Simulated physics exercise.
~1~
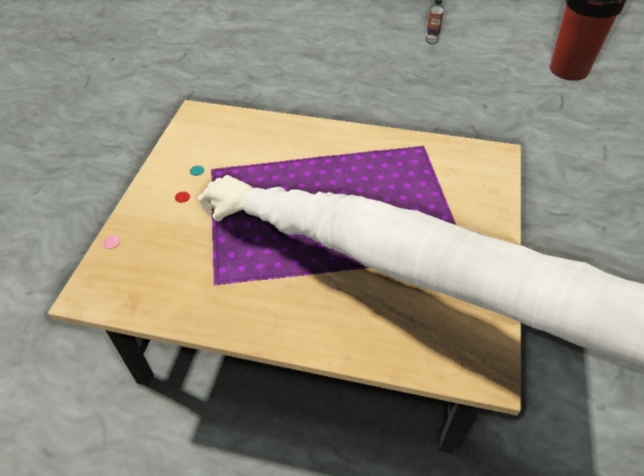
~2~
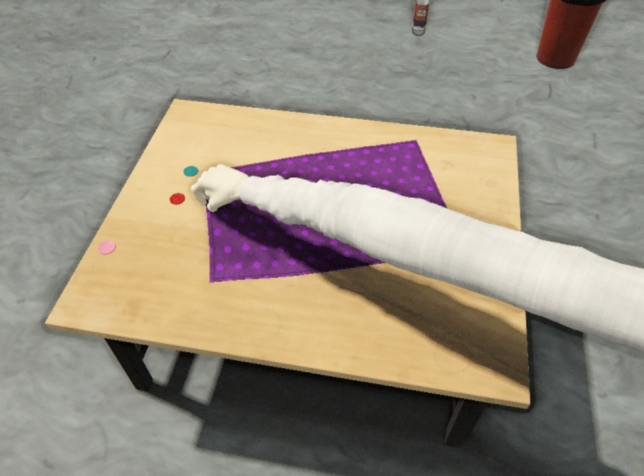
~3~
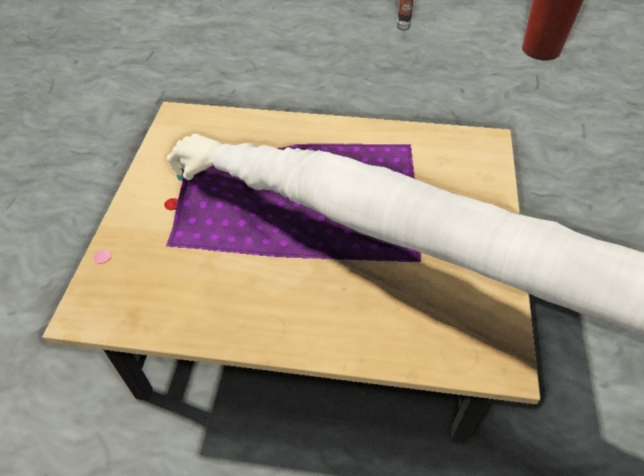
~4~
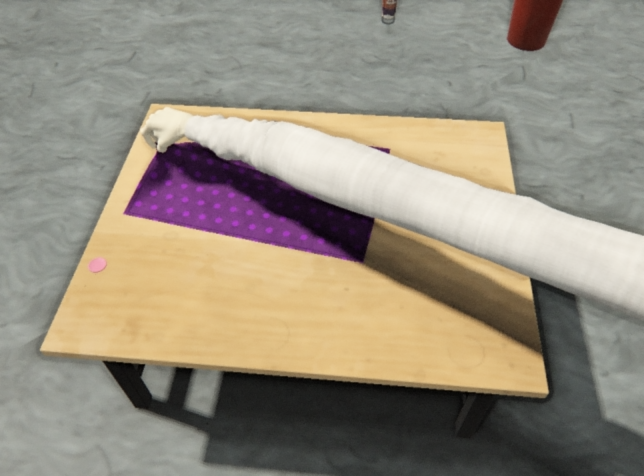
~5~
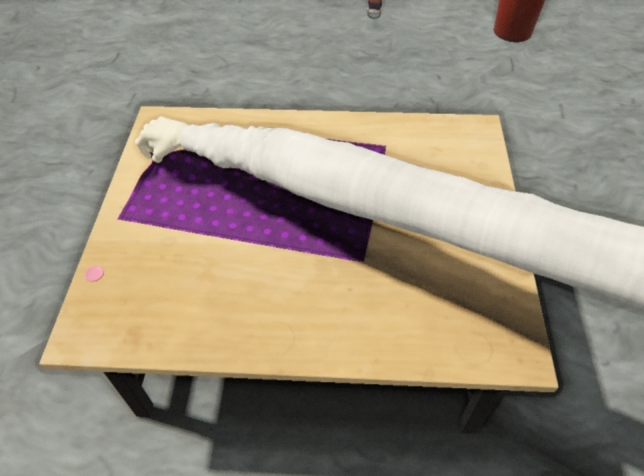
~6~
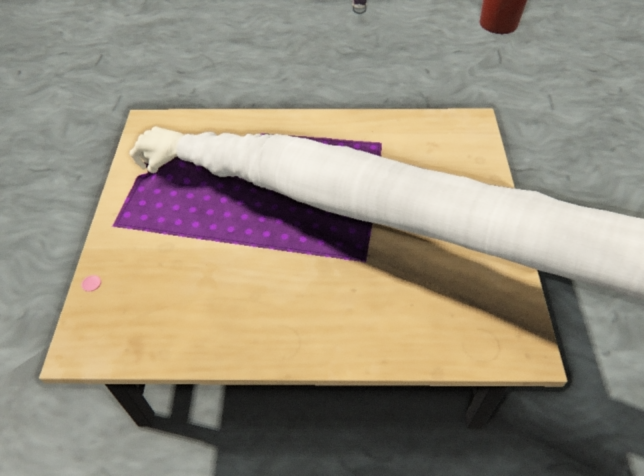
A purple dotted napkin, pinched at one corner by a white-sleeved hand, is drawn left and toward the far edge of a wooden table, covering a red cap and a teal button, and ends lying mostly flat with the hand still at its corner and a pink lid uncovered.
